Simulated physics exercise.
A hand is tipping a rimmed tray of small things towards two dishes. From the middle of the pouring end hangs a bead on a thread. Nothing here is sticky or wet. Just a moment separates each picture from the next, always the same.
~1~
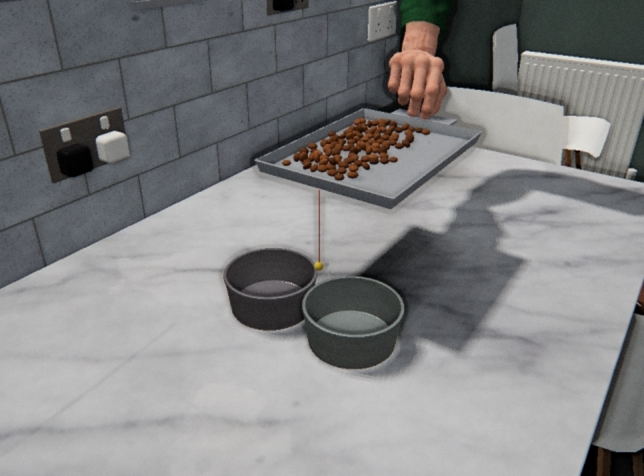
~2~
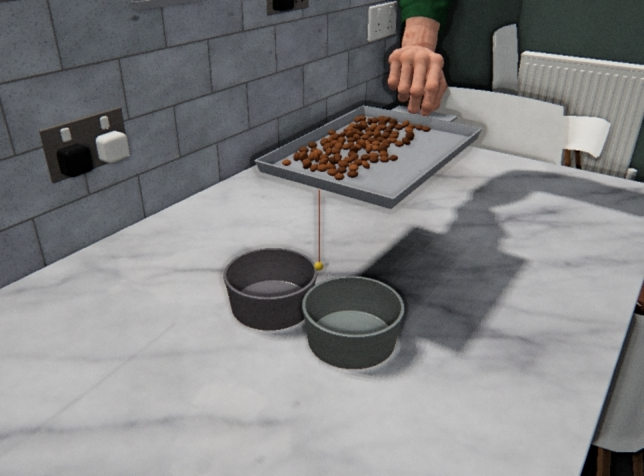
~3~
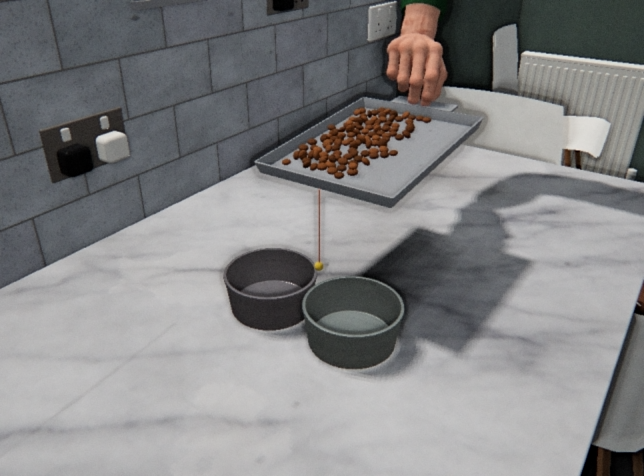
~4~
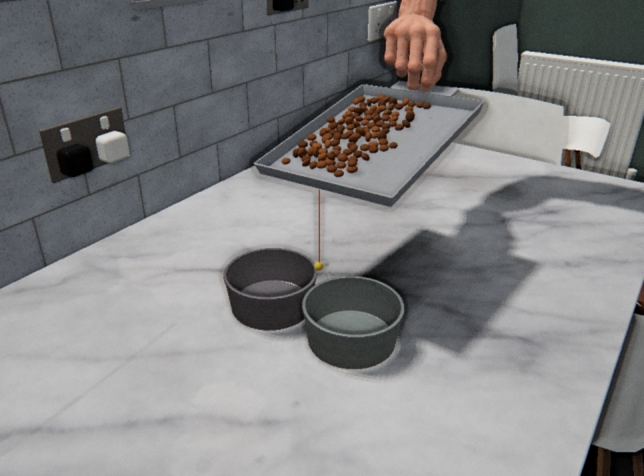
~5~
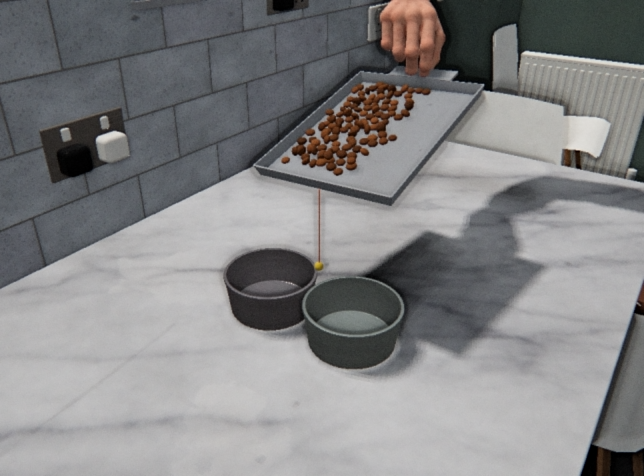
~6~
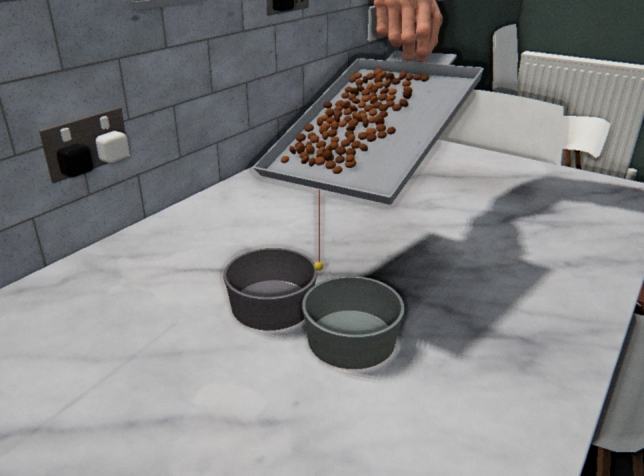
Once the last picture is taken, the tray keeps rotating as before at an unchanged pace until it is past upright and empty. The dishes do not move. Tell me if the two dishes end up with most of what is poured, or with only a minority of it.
Most of it.
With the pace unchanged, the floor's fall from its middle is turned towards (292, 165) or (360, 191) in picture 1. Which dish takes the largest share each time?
The first try favours the dish to the left; the second favours the dish to the right.
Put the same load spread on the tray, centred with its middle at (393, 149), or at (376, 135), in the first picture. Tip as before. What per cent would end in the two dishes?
Near 80 % and 70 %.
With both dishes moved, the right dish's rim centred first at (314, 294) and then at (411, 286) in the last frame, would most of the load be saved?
Try 1: The greater share; try 2: A lesser share.
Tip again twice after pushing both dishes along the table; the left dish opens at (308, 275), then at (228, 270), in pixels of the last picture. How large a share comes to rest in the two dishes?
Near 40 % and 90 %.
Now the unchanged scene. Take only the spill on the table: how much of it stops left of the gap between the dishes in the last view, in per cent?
I reckon around 100 per cent.
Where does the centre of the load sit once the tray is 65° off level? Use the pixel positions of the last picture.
The middle of the load sits near (284, 165).
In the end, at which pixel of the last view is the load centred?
About (266, 302).
Soon after the last picture, tray tipped steeply; most on the tray; a small part in the air.
A little later, tray tipped past a quarter turn; a small part on the tray; a stray few in the right dish; about half in the left dish; about a quarter outside both; a small part in the air.
Later still, tray tipped past a quarter turn; a small part in the right dish; most in the left dish; about a quarter outside both.
At rest, tray tipped past a quarter turn; a small part in the right dish; most in the left dish; about a quarter outside both.
